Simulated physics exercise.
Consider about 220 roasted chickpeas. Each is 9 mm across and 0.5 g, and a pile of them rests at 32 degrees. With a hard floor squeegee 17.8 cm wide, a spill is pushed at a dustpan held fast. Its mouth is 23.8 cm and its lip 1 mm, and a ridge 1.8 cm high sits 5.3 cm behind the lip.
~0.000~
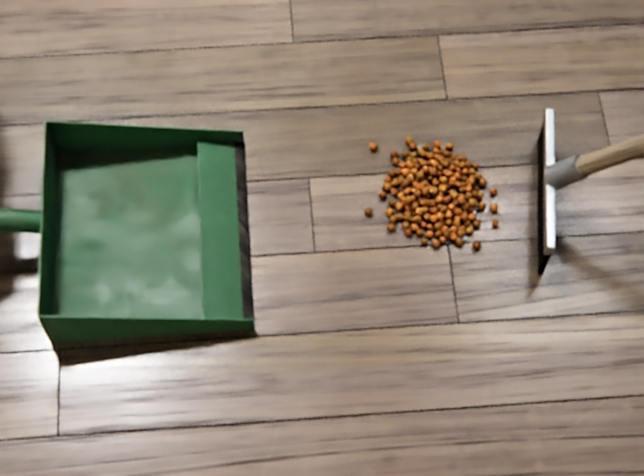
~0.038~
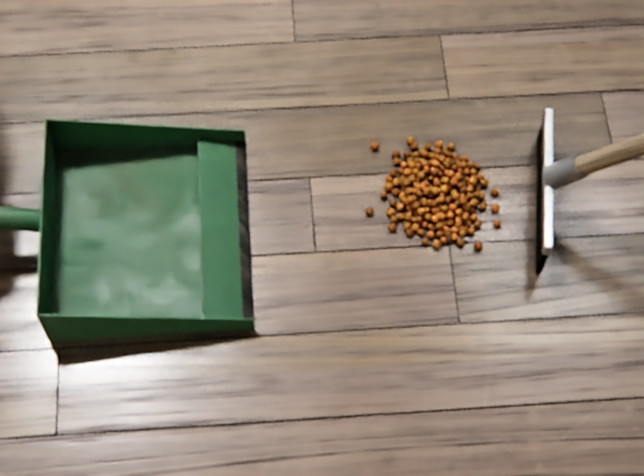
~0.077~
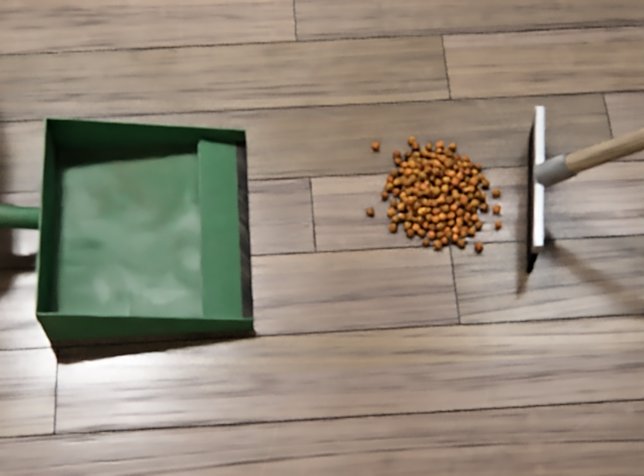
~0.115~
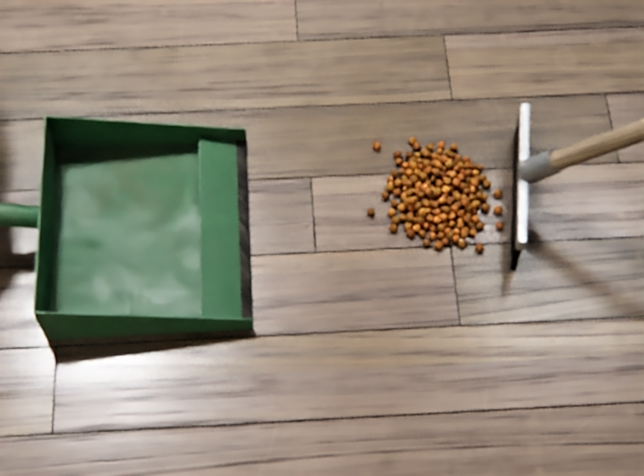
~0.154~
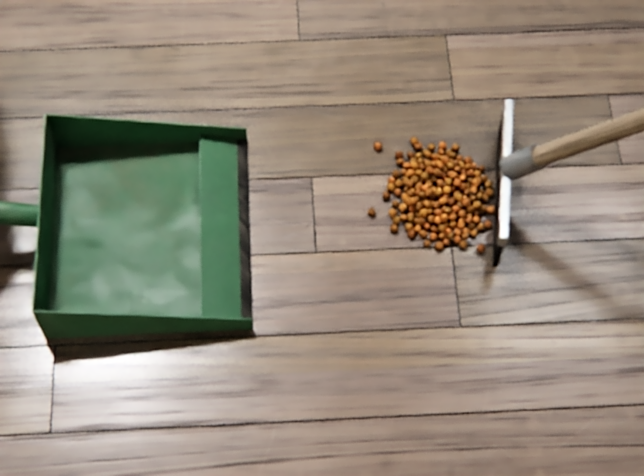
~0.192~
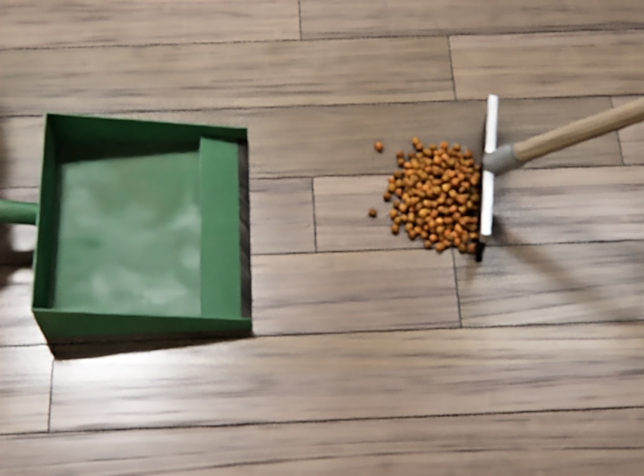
The clip opens on a green dustpan at left, a loose pile of small orange-brown roasted chickpeas, and a wooden-handled squeegee at right on a wood-look floor. The blade slides left across the gap, meets the pile's right edge and presses those pieces slightly inward, while the pan stays put.
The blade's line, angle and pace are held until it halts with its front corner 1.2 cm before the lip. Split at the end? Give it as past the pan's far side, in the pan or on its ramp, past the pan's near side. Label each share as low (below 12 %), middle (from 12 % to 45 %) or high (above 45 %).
Far side - middle; pan - middle; near side - low.
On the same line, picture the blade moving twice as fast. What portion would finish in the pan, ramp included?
Share: Close to 35 %.
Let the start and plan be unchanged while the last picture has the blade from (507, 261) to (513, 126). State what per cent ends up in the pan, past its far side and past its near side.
Pan 25 % / far 5 % / near 0 %.
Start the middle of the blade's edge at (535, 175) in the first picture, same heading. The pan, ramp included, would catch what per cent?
It would come to about 15 in a hundred.
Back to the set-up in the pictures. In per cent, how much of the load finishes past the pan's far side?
About 35 per cent.
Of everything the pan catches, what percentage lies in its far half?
Something like 100 in a hundred.
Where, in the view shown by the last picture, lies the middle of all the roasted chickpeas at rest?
My guess is close to (244, 162).
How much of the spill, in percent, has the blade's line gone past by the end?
About 20 percent.
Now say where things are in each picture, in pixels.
In the first picture, blade from (549, 250) to (548, 117), moved 0.0 cm, 0 of the pieces shifted so far; middle of the pieces at (436, 191); pan at (134, 239).
In the second picture, blade from (547, 250) to (547, 117), moved 0.4 cm, 0 of the pieces shifted so far; middle of the pieces at (437, 191).
In the third picture, blade from (537, 248) to (539, 115), moved 1.6 cm, 0 of the pieces shifted so far; middle of the pieces at (438, 192).
In the fourth picture, blade from (521, 245) to (524, 112), moved 3.5 cm, 0 of the pieces shifted so far; middle of the pieces at (439, 192).
In the fifth picture, blade from (502, 241) to (508, 108), moved 5.6 cm, 4 of the pieces shifted so far; middle of the pieces at (441, 193).
In the sixth picture, blade from (485, 237) to (492, 104), moved 7.6 cm, 98 of the pieces shifted so far; middle of the pieces at (438, 192); pan at (133, 235). Its pace works out near 0.54 m/s, heading 19 degrees away from the viewer's side.
After 0.43 s, middle of the blade 14 cm from the lip; 0 % over the lip, far side 15 %, near side 0 %.
After 0.58 s, middle of the blade 7 cm from the lip; 0 % over the lip, far side 30 %, near side 0 %.
Then, at 0.86 s, middle of the blade 3 cm from the lip; 30 % over the lip, far side 35 %, near side 0 %.
In the end, at 1.3 s, far side 35 %, pan 30 %, near side 0 %, in front of the lip or behind the blade 35 %.
